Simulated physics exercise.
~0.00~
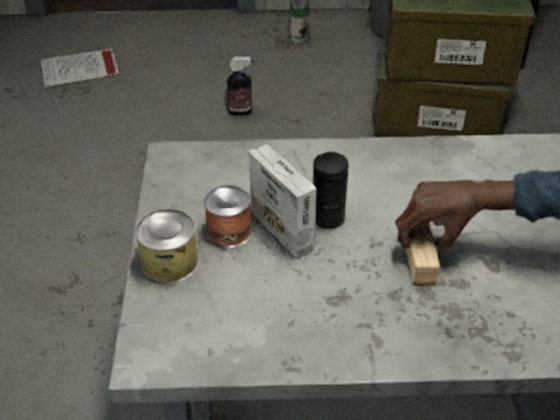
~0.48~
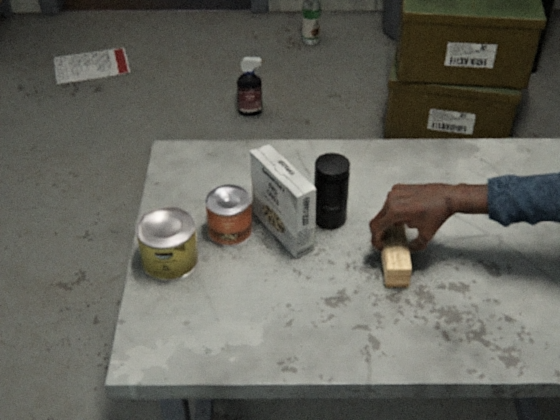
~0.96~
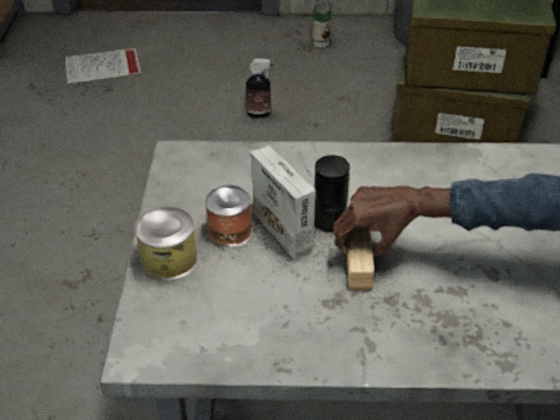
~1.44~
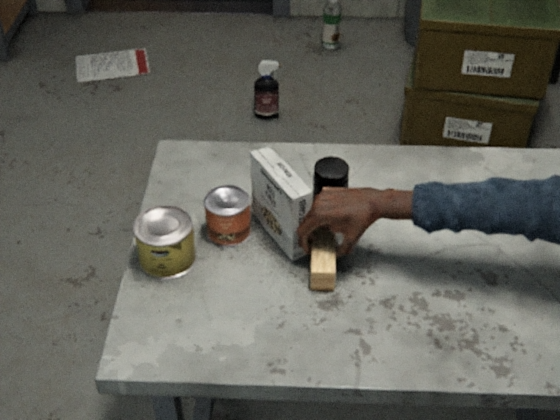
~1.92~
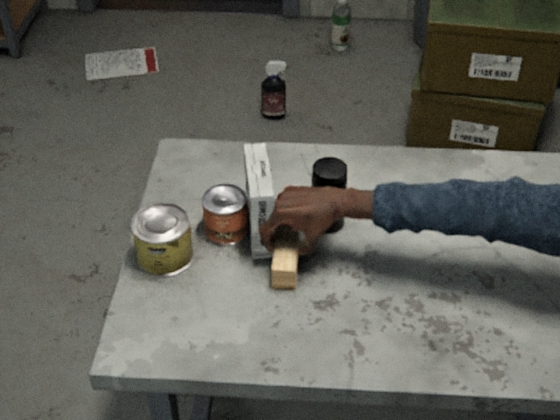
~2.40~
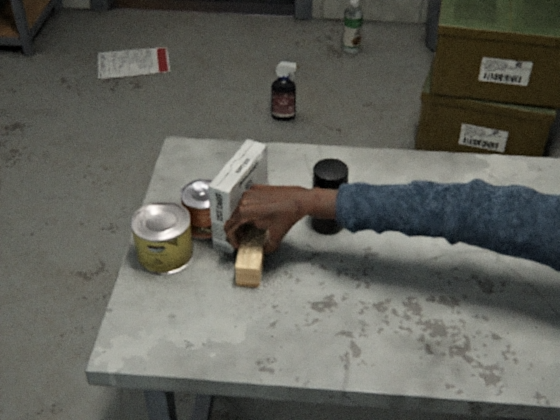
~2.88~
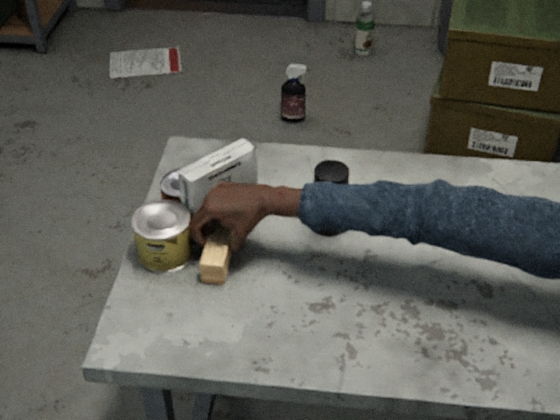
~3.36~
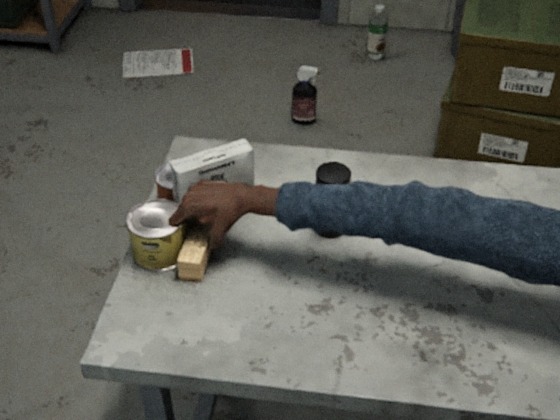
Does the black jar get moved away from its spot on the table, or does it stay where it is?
The black jar stays where it is while the hand and block push other things to the left.
A hand slides a wooden block left, pushing the white packet into the orange tin.
